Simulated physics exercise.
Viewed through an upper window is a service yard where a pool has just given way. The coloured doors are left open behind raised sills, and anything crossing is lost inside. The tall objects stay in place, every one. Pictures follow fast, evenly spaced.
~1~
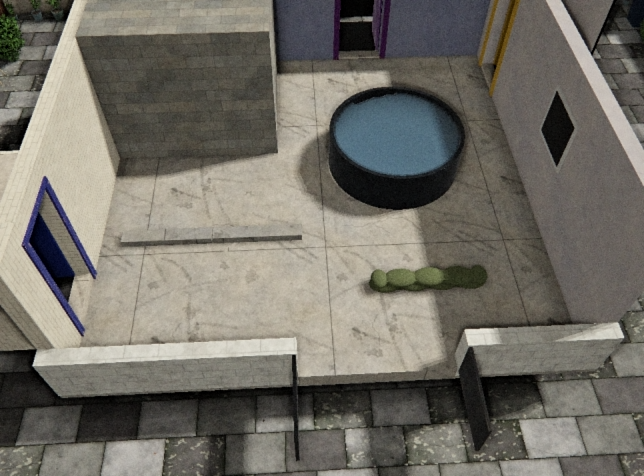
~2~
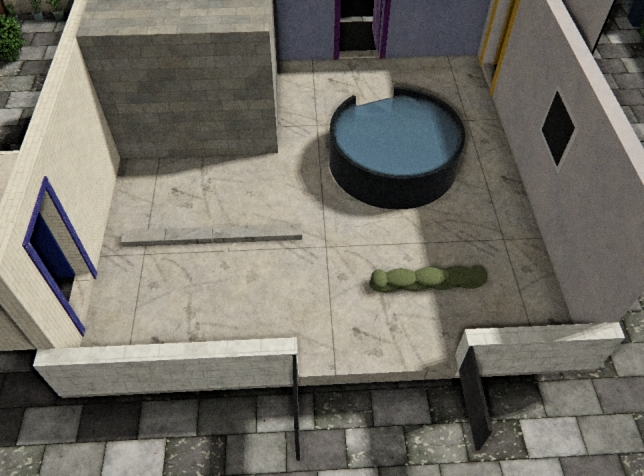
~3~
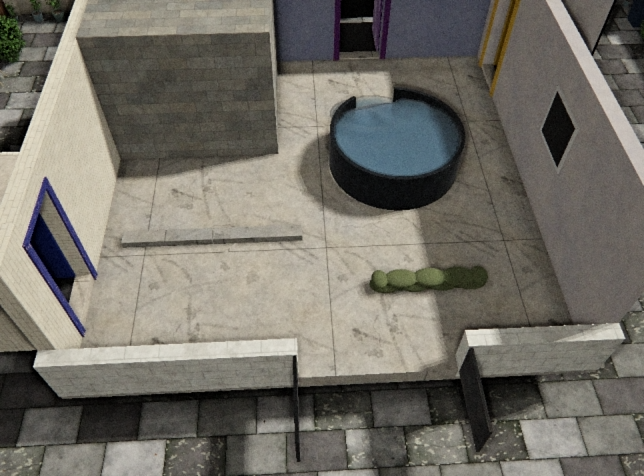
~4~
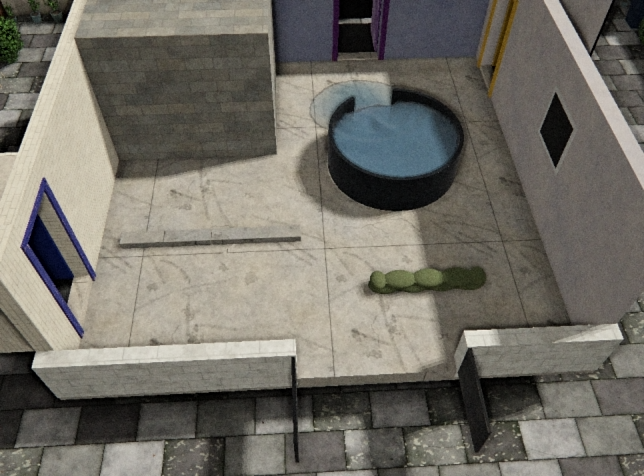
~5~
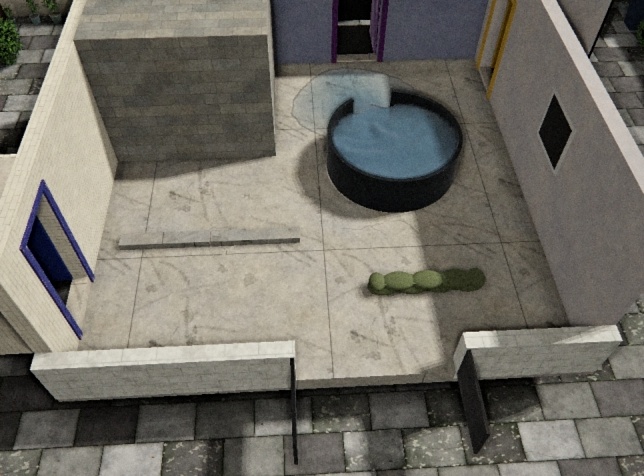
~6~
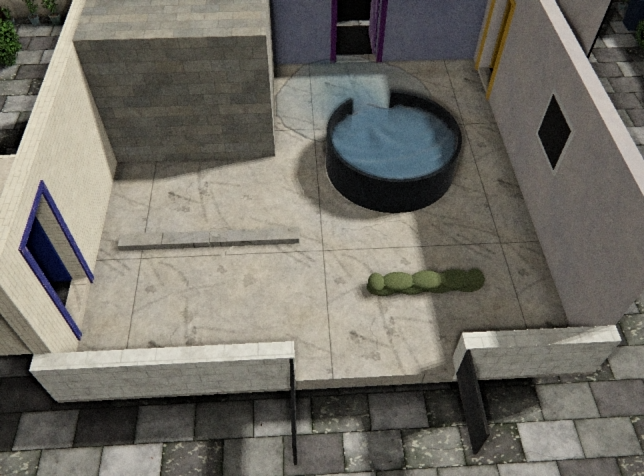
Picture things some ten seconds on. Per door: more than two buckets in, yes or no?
Yellow door yes, blue door no, purple door yes.
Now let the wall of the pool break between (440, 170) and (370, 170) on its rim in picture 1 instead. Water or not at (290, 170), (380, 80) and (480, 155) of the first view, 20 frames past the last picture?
Bone-dry, bone-dry, submerged.
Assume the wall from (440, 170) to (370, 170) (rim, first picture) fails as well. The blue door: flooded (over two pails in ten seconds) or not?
Blue door: Remains below.
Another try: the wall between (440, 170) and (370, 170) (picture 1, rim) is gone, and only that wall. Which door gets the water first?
I'd say the one in blue.
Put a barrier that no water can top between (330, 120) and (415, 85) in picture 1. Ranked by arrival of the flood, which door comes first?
I'd say the one in yellow.
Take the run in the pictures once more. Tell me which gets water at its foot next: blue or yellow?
That's the yellow door.
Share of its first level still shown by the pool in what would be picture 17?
About 60 per cent.
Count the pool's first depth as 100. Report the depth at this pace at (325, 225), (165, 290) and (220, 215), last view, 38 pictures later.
The depth comes out near 4, 0 and 4 per cent.
A moment on, water covers 15 % of the floor; the yellow door not reached, the blue door not reached, the purple door far over two buckets in.
Next, water covers 15 % of the floor; the yellow door wet at the sill, nothing in, the blue door not reached, the purple door far over two buckets in.
Then, water covers 30 % of the floor; the yellow door under two buckets in, the blue door not reached, the purple door far over two buckets in.
Later, water covers 50 % of the floor; the yellow door over two buckets in, the blue door not reached, the purple door far over two buckets in.
In the end, water covers 70 % of the floor; the yellow door over two buckets in, the blue door not reached, the purple door far over two buckets in.
